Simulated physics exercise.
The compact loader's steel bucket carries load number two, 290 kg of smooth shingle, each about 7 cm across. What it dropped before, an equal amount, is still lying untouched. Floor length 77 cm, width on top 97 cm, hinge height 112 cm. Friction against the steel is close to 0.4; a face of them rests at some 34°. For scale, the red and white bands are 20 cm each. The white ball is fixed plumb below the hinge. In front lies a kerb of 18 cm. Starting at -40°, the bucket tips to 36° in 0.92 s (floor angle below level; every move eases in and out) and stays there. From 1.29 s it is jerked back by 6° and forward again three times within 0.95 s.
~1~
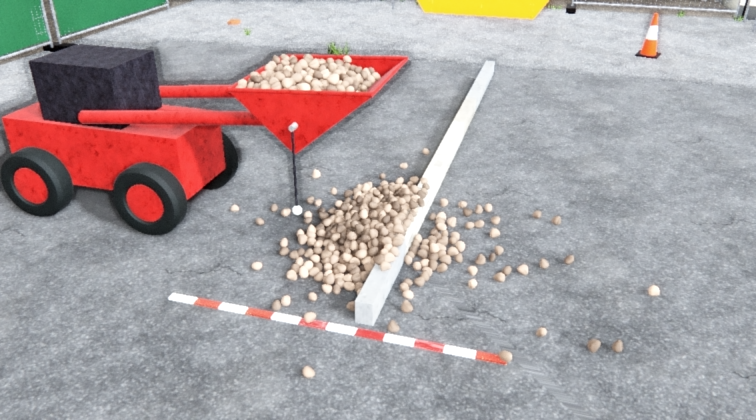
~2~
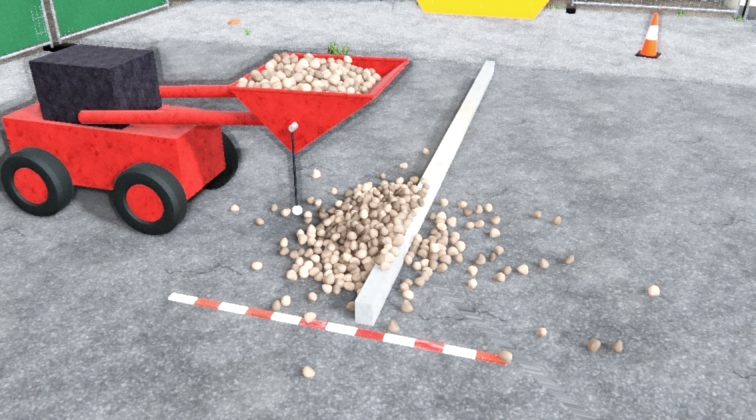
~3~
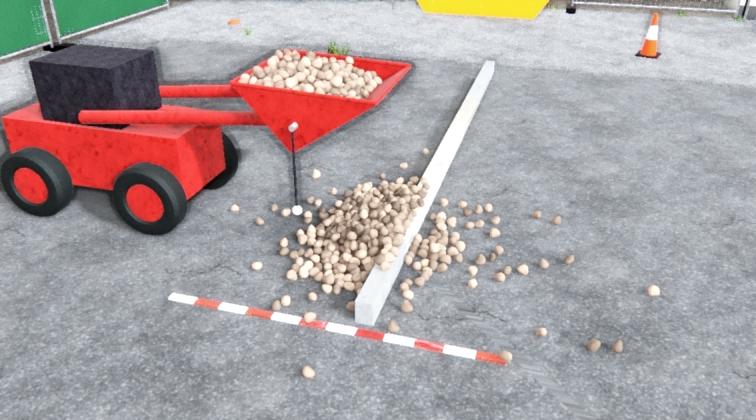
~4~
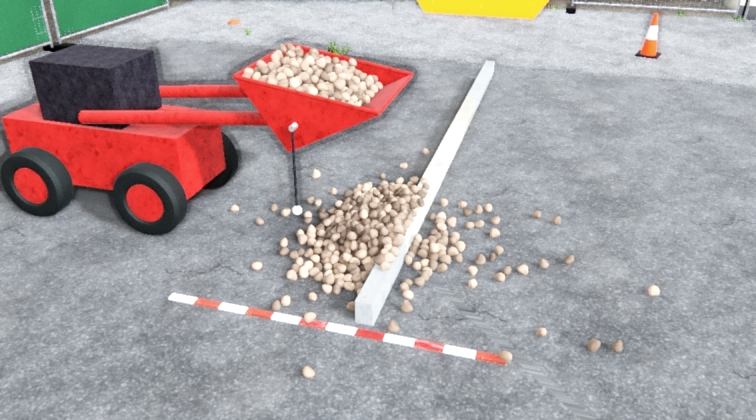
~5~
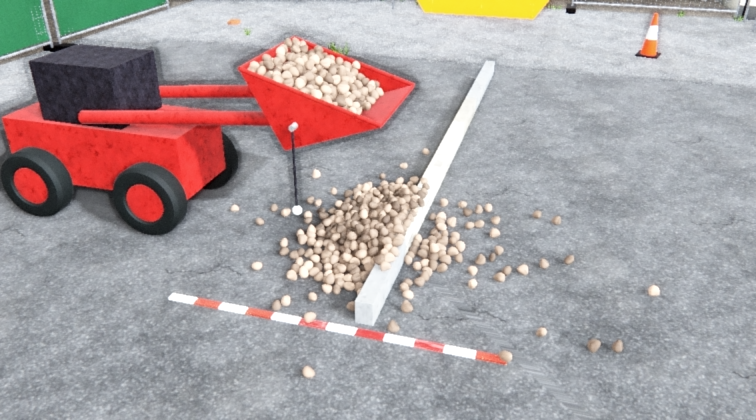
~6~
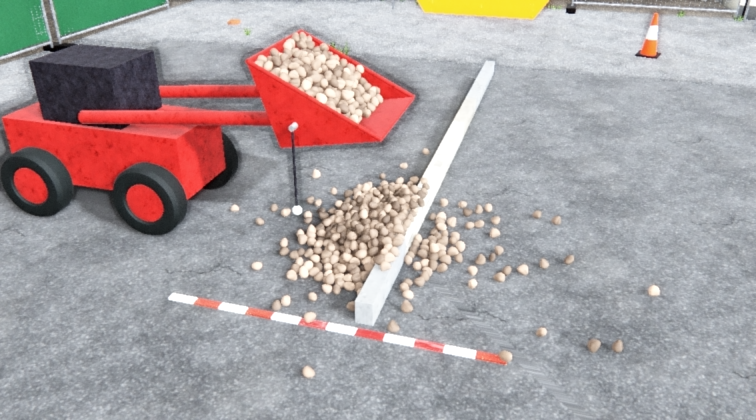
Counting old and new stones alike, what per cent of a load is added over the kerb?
About 85 per cent.
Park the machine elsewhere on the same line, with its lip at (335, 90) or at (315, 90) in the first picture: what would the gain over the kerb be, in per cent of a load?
First some 40, then 10 per cent.
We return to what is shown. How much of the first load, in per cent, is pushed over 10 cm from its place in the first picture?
Roughly 10 per cent of them.
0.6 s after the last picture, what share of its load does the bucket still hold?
It holds some 65 per cent.
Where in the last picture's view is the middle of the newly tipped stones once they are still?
Around (456, 240).
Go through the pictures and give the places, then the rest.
In the first picture, the bucket is at -40°, its lip at (372, 95); the top of the load is at (306, 65). The earlier load is highest near (398, 211), 28 cm above ground level, 87 % on this side of the kerb, 14 % over the kerb.
In the second picture, the bucket is at -38°, its lip at (373, 97); the top of the load is at (300, 64).
In the third picture, lip at (376, 104), floor tilted -34°, highest stones at (289, 61).
In the fourth picture, lip at (379, 114), floor tilted -28°, highest stones at (289, 57).
In the fifth picture, the bucket is at -20°, its lip at (381, 126); the top of the load is at (291, 48).
In the sixth picture, lip at (381, 140), floor tilted -11°, highest stones at (298, 44).
Then, 0.3 s after the last picture the floor is at 24°; in per cent of one load, 100 in the bucket, 87 on this side of the kerb, 14 over the kerb; the foremost stones are at (574, 278).
Then, 0.6 s after the last picture the floor is at 36°; in per cent of one load, 64 in the bucket, 121 on this side of the kerb, 16 over the kerb; the foremost stones are at (574, 278).
Then, 2.3 s after the last picture the floor is at 36°; in per cent of one load, 0 in the bucket, 102 on this side of the kerb, 99 over the kerb; the foremost stones are at (641, 309).
Then, 4.8 s after the last picture the floor is at 36°; in per cent of one load, 0 in the bucket, 102 on this side of the kerb, 99 over the kerb; the foremost stones are at (641, 309). Net gain over the kerb, 85.
